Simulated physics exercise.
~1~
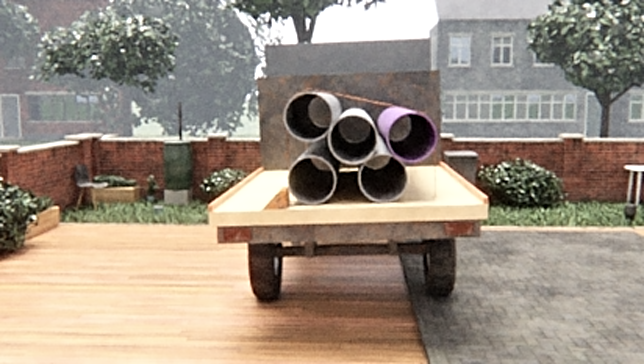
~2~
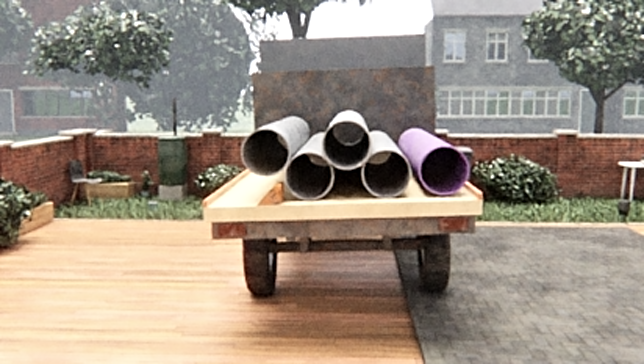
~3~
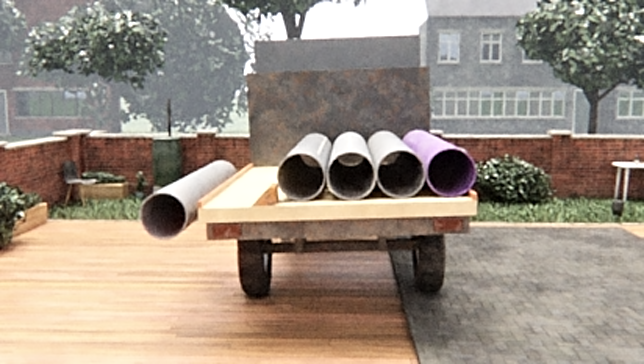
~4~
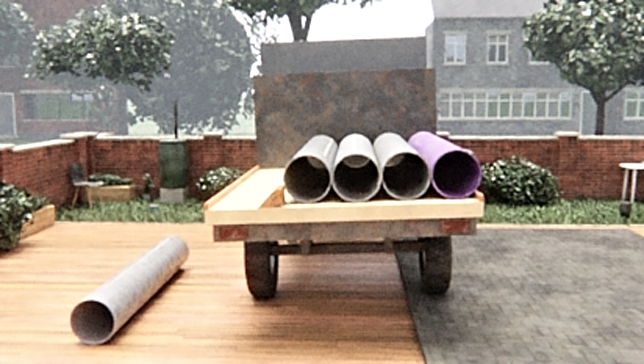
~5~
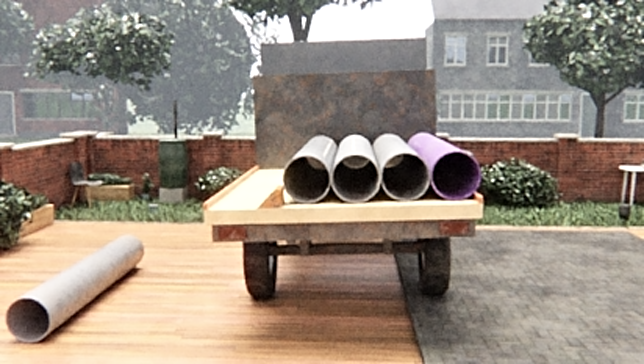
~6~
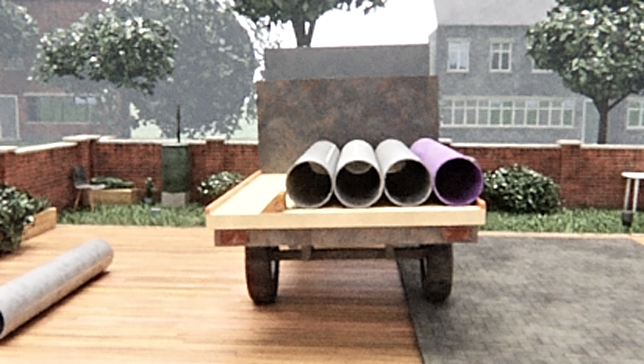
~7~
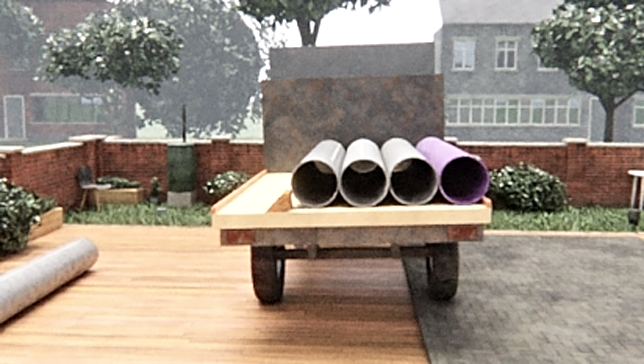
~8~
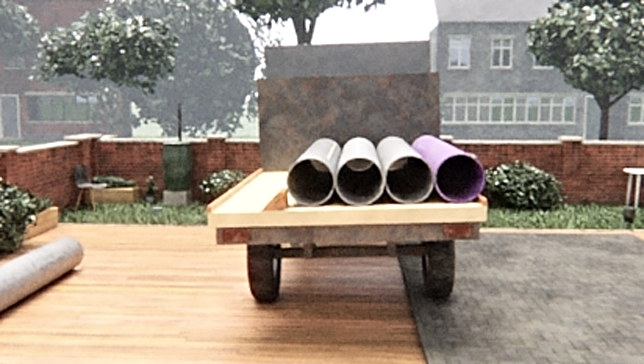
Stacked pipes collapsing on a flatbed, one grey pipe rolling off the left side while three grey and the purple stay aboard.
